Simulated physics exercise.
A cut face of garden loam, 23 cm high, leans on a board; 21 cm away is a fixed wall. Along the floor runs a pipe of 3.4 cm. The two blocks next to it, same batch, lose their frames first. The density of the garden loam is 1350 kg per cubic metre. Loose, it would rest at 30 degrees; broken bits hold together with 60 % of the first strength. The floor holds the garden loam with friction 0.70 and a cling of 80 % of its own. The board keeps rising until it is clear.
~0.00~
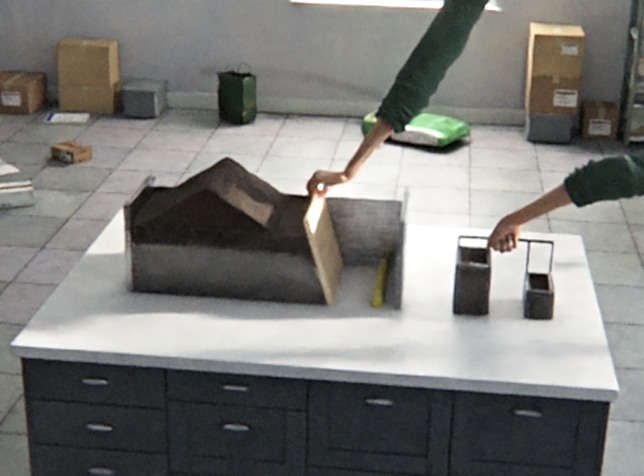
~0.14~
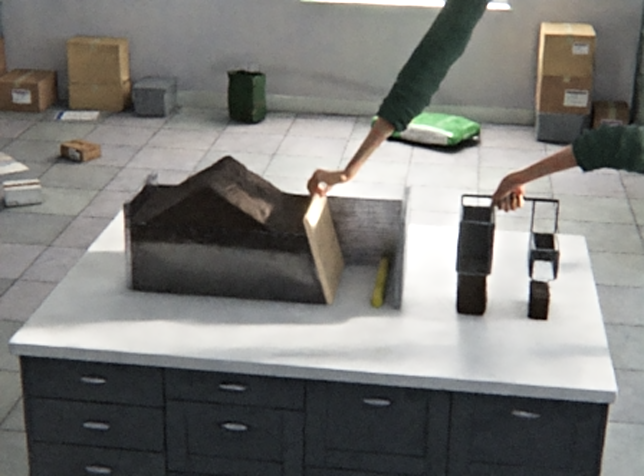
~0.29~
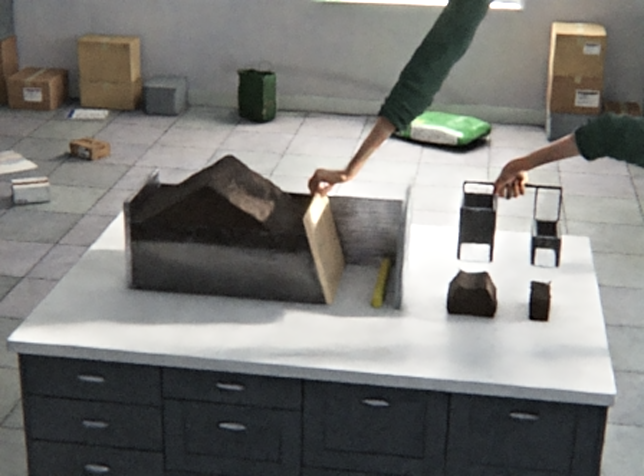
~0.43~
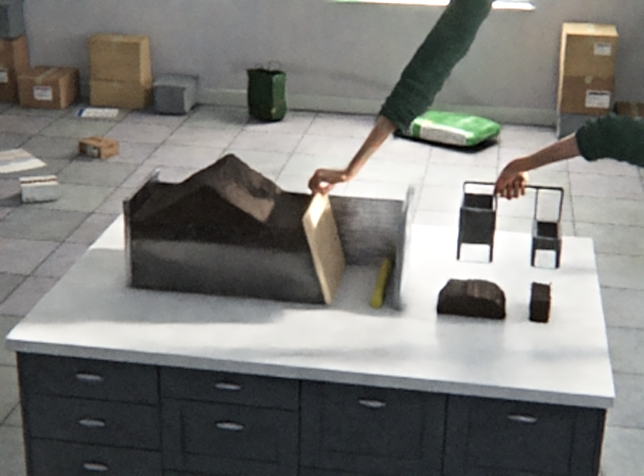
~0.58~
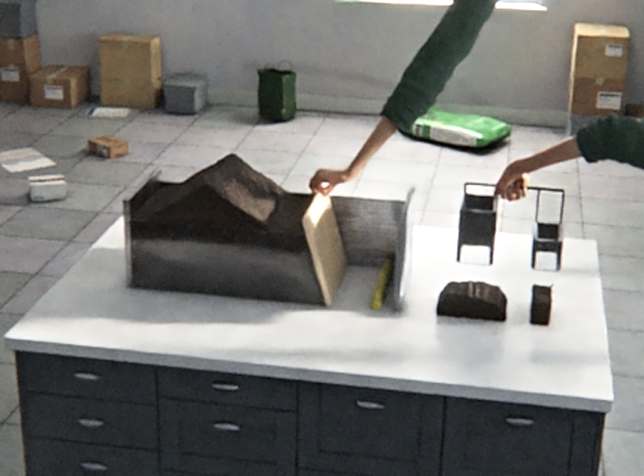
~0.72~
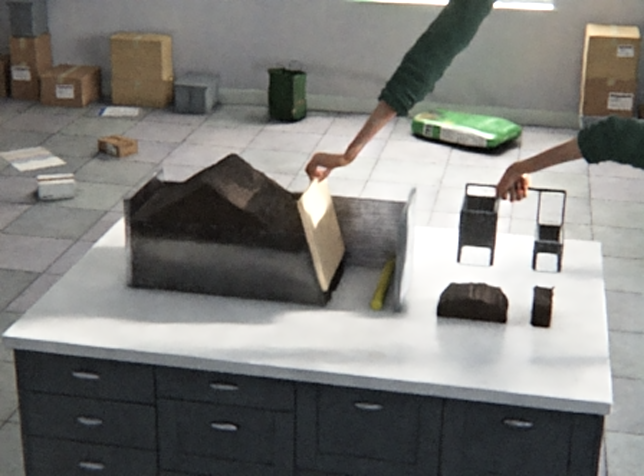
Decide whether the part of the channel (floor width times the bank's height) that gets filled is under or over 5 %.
The result is over 5 %.
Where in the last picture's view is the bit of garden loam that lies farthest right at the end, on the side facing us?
Near (361, 298).
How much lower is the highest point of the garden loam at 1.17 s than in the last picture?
Roughly 0.0 cm.
After 0.93 s, the face still stands, with nothing on top of the pipe; the channel is 0 % full.
After 1.17 s, the face still stands, with nothing on top of the pipe; the channel is 0 % full.
After 1.41 s, the fallen stuff reaches 22 % of the way across, with nothing on top of the pipe; the channel is 9 % full.
After 1.65 s, the fallen stuff reaches 49 % of the way across, with nothing on top of the pipe; the channel is 17 % full.
After 1.81 s, at the end, the fallen stuff reaches 52 % of the way across, with nothing on top of the pipe; the channel is 17 % full.
